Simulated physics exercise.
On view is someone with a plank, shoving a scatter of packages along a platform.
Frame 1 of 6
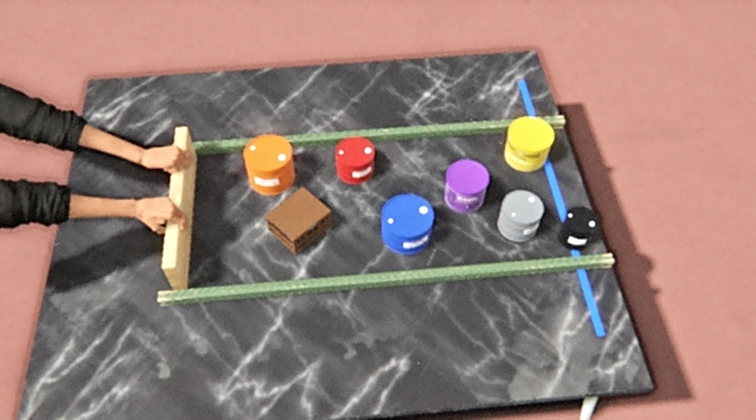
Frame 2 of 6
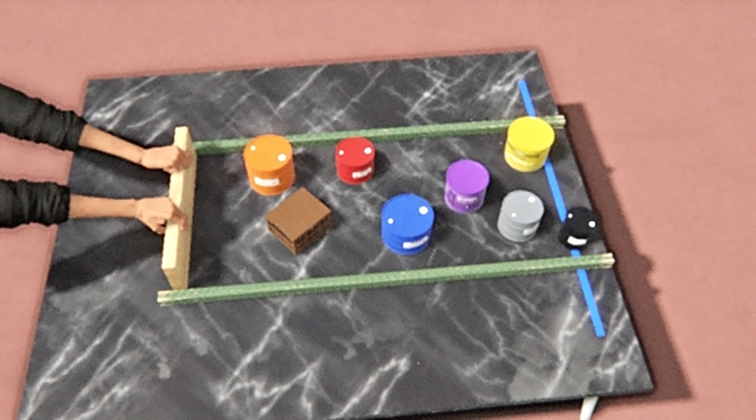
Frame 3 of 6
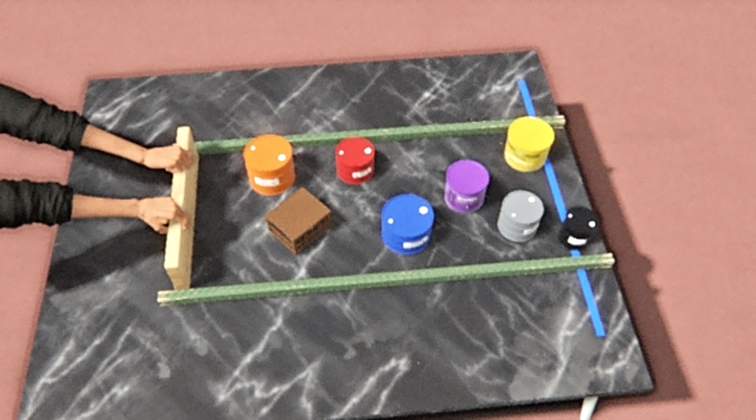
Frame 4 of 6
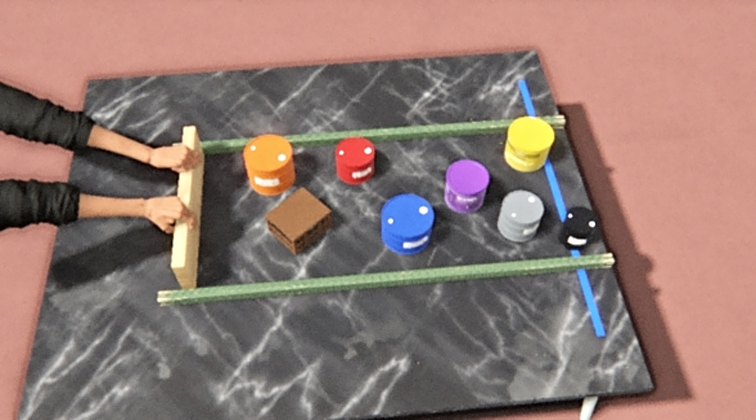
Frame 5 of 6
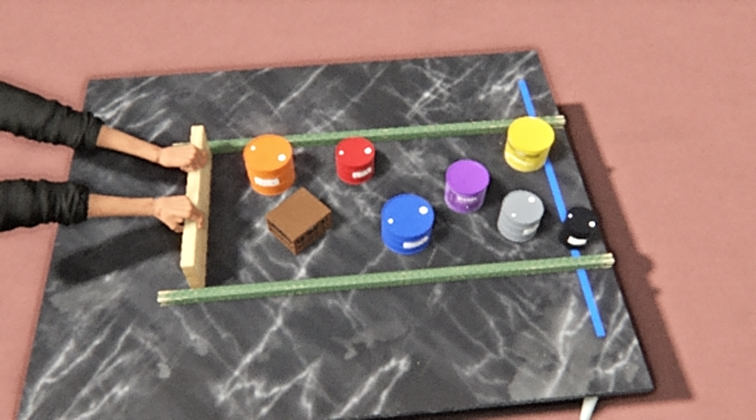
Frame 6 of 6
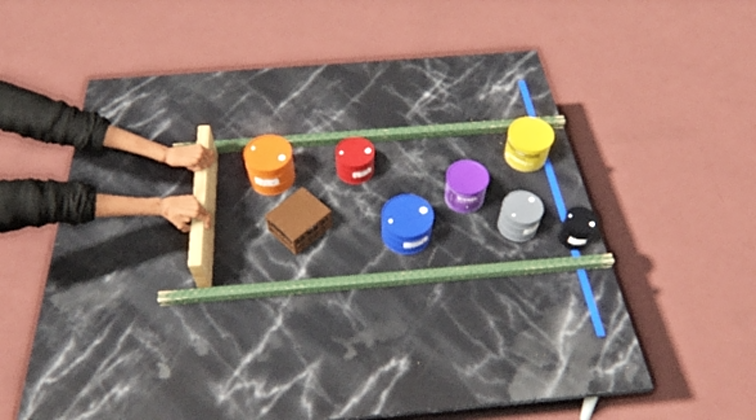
On a dark marbled platform, two hands slowly push a wooden plank right toward colourful canisters and a brown block, which stay still.
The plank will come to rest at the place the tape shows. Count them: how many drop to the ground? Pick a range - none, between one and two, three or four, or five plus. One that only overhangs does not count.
Range: Five plus.
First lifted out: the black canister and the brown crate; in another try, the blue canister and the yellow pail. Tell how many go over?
Result, first then second: 3, 3.
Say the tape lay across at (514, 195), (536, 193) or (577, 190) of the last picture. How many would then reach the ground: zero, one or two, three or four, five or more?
Result per tape, in order - one or two / more than four / more than four.
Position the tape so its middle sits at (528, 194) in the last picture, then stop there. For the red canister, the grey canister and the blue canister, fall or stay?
Red canister goes down, grey canister goes down, blue canister stays put.
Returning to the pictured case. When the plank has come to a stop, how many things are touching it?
The figure is 3.
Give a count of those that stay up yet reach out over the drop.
The number overhanging is 3.
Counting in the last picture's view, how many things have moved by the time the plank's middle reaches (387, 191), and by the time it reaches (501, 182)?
4, then 8.
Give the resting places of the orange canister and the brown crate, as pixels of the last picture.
Final positions - orange canister around (568, 137), brown crate around (577, 180).
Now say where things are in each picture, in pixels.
The first frame shows black canister (578, 229); yellow pail (528, 145); grey canister (520, 216); plank (181, 207); tape (556, 191).
The second frame shows yellow pail (528, 145); orange canister (270, 165).
The third frame shows grey canister (520, 216); plank (184, 206).
The fourth frame shows black canister (577, 229); red canister (355, 160).
The fifth frame shows yellow pail (528, 145); blue canister (407, 224).
The sixth frame shows black canister (577, 229); yellow pail (528, 145); grey canister (520, 216); plank (205, 205); tape (556, 191).
Soon after, none off yet; black canister at rest near (577, 229); yellow pail at rest near (528, 145); grey canister at rest near (520, 216).
By the end, the number that fall off is five or more; fallen, red canister, purple pail, grey canister, yellow pail and black canister.
